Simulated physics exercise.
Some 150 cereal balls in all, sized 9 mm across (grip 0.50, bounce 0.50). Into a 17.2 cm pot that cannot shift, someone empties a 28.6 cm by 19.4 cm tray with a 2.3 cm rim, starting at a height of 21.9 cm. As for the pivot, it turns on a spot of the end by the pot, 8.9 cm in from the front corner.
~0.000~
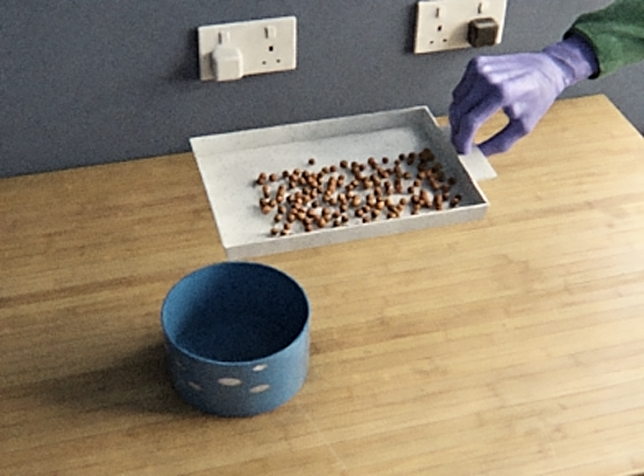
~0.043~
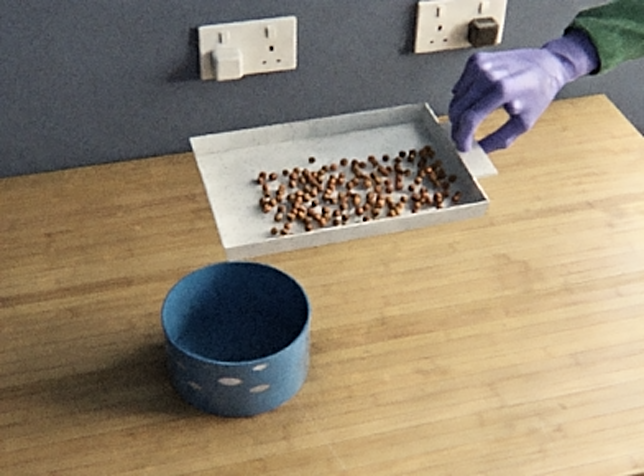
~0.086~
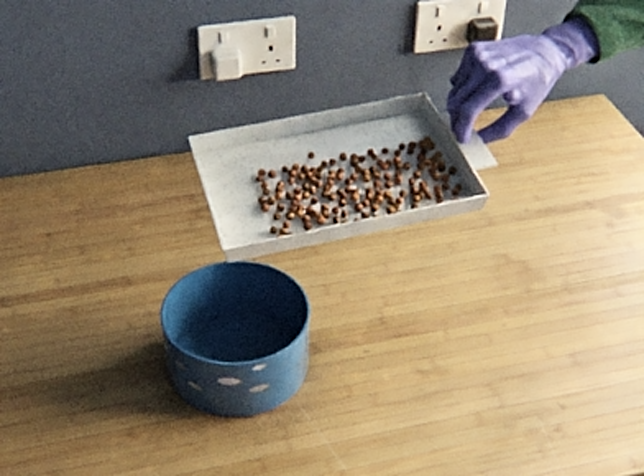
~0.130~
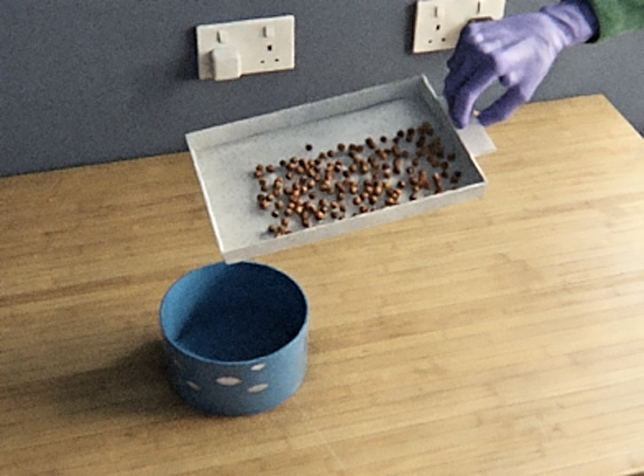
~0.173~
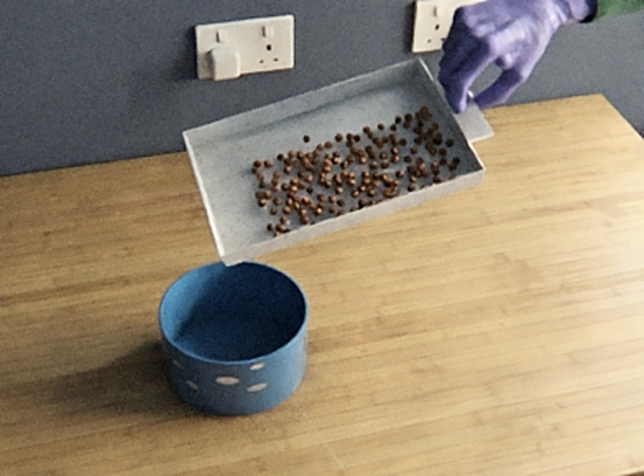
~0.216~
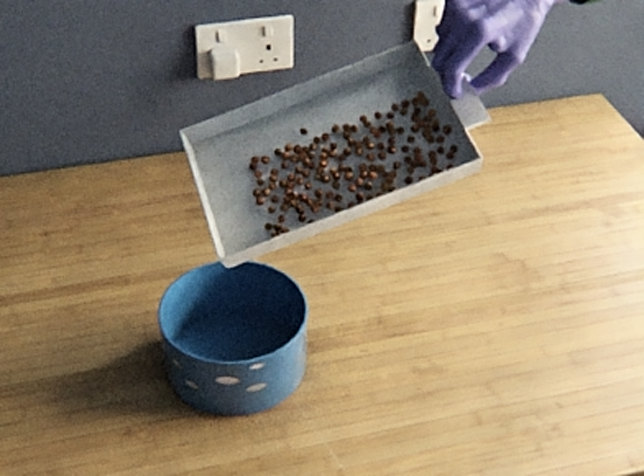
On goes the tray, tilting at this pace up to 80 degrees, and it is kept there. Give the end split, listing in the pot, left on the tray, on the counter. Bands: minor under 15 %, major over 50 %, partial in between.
Pot: Partial, tray: Partial, counter: Partial.
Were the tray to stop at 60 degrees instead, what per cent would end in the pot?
It would land at about 5 percent.
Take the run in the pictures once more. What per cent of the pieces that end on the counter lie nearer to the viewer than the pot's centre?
Share: Some 90 %.
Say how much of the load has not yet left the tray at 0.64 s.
About 95% of the load.
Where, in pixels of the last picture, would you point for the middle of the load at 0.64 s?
Somewhere about (240, 237) in the last view.
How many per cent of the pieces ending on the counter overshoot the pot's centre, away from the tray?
Around 100 in a hundred.
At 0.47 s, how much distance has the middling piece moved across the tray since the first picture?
By then it sits near 6 cm from where it began.
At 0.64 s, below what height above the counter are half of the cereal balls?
Height: Around 24 cm.
Then, at 0.47 s, tilt 50 degrees; the tray holds 100 %, the pot 0 %.
Then, at 0.64 s, tilt 71 degrees; the tray holds 95 %, the pot 0 %.
After 0.93 s, tilt 80 degrees; the tray holds 45 %, the pot 20 %.
At rest (1.9 s), pot 30 %, tray 35 %, counter 35 %.
